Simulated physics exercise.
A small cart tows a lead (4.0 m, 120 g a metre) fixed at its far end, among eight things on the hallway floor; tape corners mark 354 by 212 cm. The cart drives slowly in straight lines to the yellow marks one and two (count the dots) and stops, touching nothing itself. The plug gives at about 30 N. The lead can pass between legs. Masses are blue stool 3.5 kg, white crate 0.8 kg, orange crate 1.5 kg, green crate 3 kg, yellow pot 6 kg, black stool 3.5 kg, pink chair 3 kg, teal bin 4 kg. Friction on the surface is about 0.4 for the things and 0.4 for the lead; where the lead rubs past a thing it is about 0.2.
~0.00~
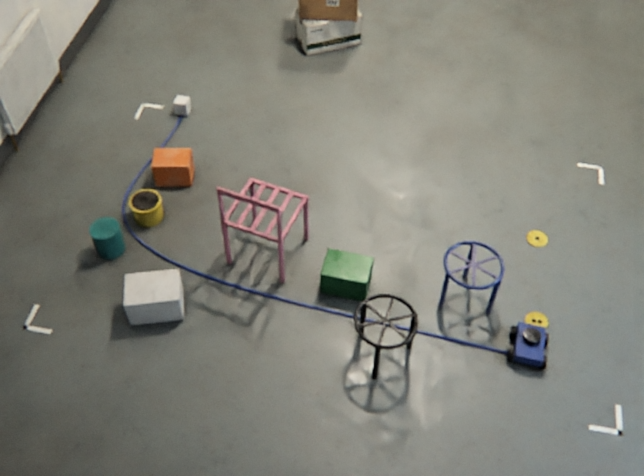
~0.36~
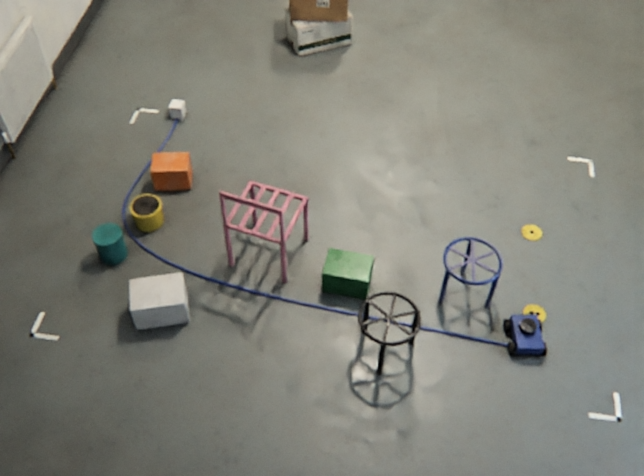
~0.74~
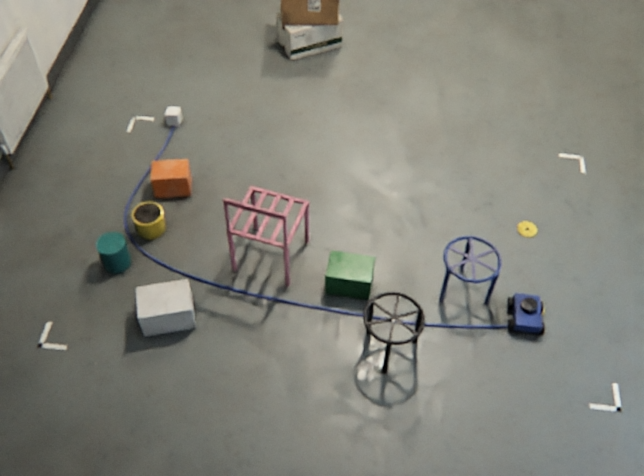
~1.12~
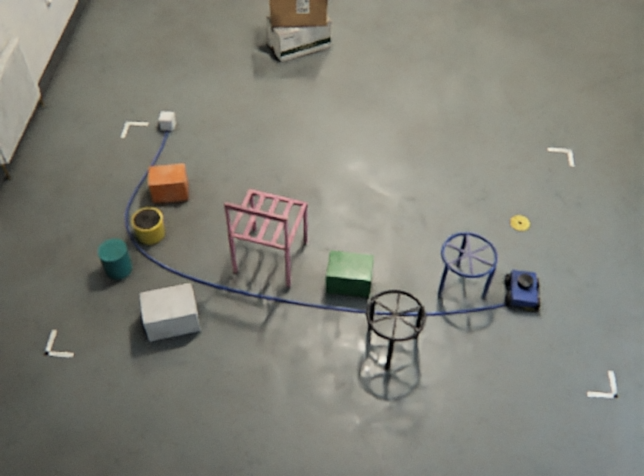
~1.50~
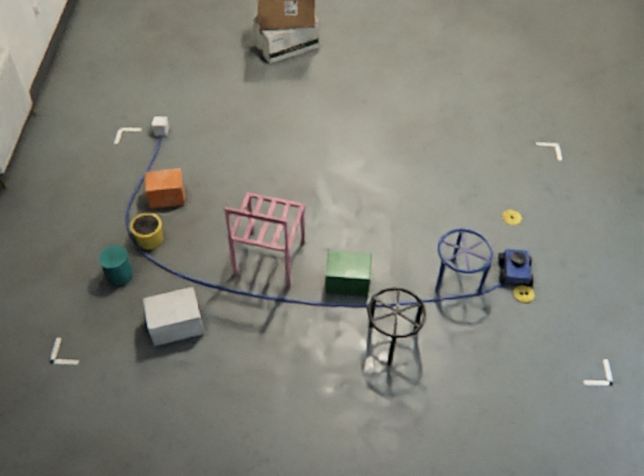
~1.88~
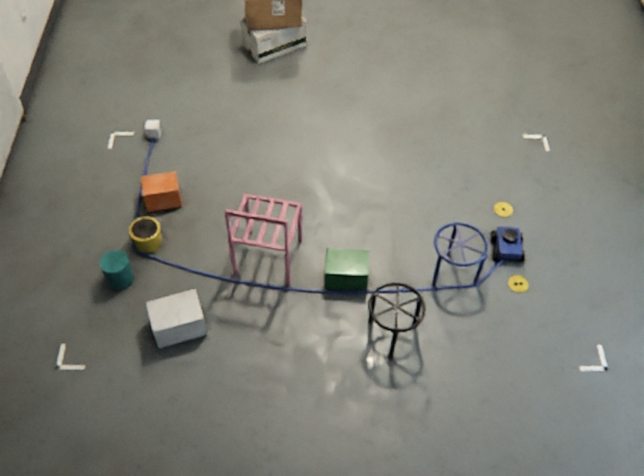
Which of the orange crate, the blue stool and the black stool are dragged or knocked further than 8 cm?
Result: Orange crate hardly stirs, blue stool moves, black stool hardly stirs.
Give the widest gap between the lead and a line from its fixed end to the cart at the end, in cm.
About 100 cm.
By 2.7 s, cart at (498, 227), 19 N at the fixed end; blue stool 16 cm off its start.
By 3.5 s, cart at (506, 228), 7 N at the fixed end; blue stool 24 cm off its start.
By 4.4 s, cart at (514, 259), 2 N at the fixed end; blue stool 24 cm off its start at (441, 218).
By 5.2 s, cart at (518, 283), 2 N at the fixed end; blue stool 24 cm off its start.
By 5.6 s, cart at (518, 283), 2 N at the fixed end; blue stool 24 cm off its start at (441, 218), orange crate 0 cm off its start at (160, 183), black stool 0 cm off its start at (397, 306).
